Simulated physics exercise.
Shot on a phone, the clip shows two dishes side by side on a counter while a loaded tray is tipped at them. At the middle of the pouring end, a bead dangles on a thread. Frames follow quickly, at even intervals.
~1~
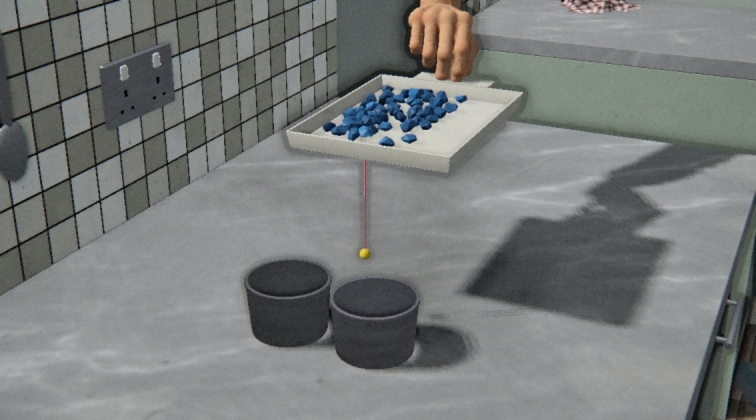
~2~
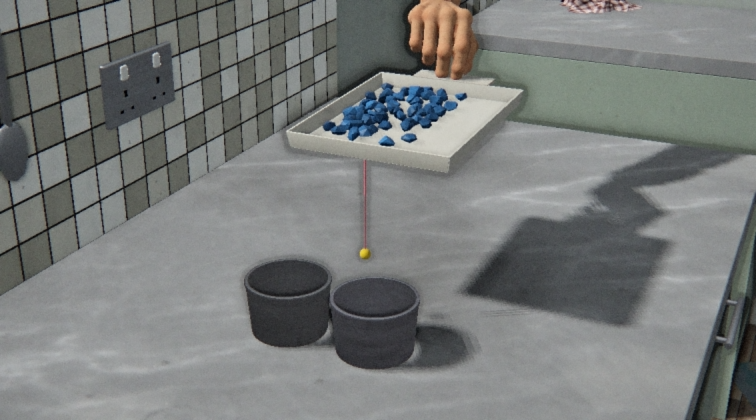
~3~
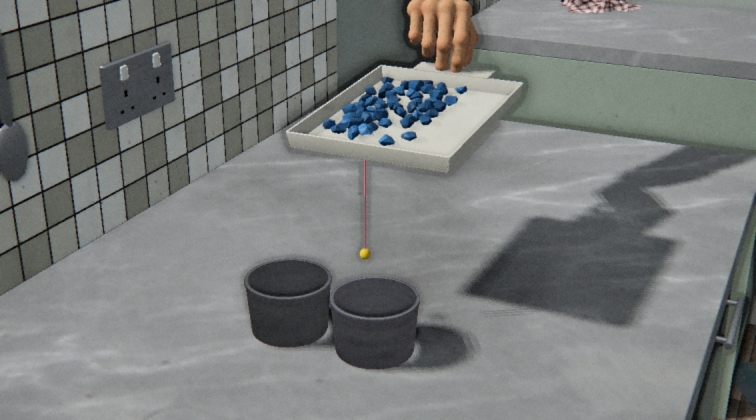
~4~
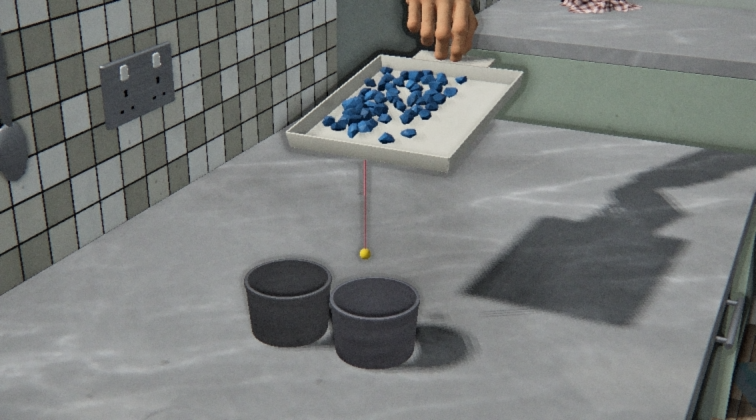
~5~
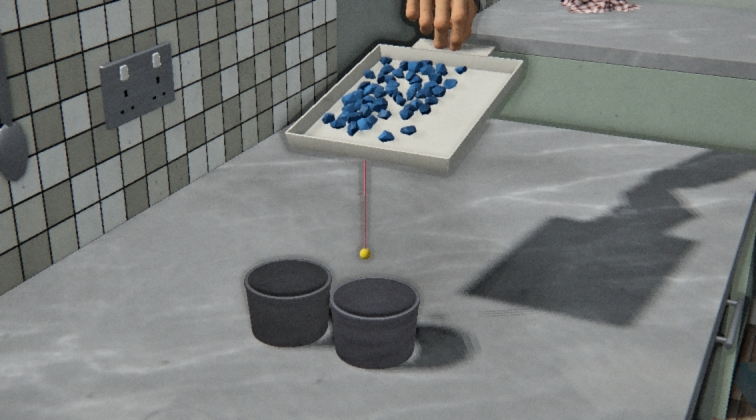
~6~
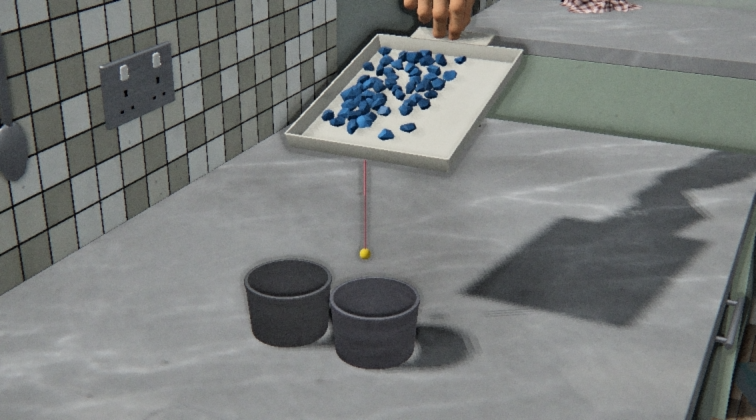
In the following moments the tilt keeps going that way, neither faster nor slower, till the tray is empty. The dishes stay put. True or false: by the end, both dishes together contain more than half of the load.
True.
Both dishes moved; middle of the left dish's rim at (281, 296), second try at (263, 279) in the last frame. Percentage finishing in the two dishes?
Around 40 and around 80 per cent, in that order.
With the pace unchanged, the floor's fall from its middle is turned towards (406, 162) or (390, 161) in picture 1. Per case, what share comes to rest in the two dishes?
40 %, give or take, and then 60 %.
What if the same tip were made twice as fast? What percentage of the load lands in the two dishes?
I'd say 70 percent or thereabouts.
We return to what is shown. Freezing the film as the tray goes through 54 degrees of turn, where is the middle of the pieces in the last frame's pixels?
Somewhere about pixel (356, 121).
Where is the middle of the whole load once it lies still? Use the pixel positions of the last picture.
The centre comes to rest near (326, 331).
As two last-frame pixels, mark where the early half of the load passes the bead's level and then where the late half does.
Around (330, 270), followed by around (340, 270).
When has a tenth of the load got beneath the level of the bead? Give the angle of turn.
90°.
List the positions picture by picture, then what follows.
The first frame shows corners of the pouring end near (291, 131) and (448, 155), level; middle of the load near (392, 109), aquarium stones; left dish near (268, 317); right dish near (356, 338); bead on its thread near (365, 254).
The second frame shows corners of the pouring end near (291, 131) and (448, 156), level; middle of the load near (392, 108).
The third frame shows corners of the pouring end near (290, 131) and (447, 156), tipped barely, level across its low end; middle of the load near (391, 103).
The fourth frame shows corners of the pouring end near (290, 132) and (447, 156), tipped a little, level across its low end; middle of the load near (391, 97).
The fifth frame shows corners of the pouring end near (289, 132) and (447, 157), tipped a little, level across its low end; middle of the load near (391, 90).
The sixth frame shows corners of the pouring end near (289, 132) and (446, 157), tipped a little, level across its low end; middle of the load near (390, 84); left dish near (268, 317); right dish near (356, 338).
Shortly afterwards, tray tipped steeply; the whole lot on the tray.
Next, tray tipped right over; near two thirds on the tray; only a few in the right dish; only a few in the left dish; near a quarter in the air.
Some moments later, tray tipped past a quarter turn; near a third in the right dish; near a third in the left dish; near a quarter outside both; only a few in the air.
In the end, tray tipped past a quarter turn; near a third in the right dish; near a third in the left dish; near a quarter outside both; only a few in the air.
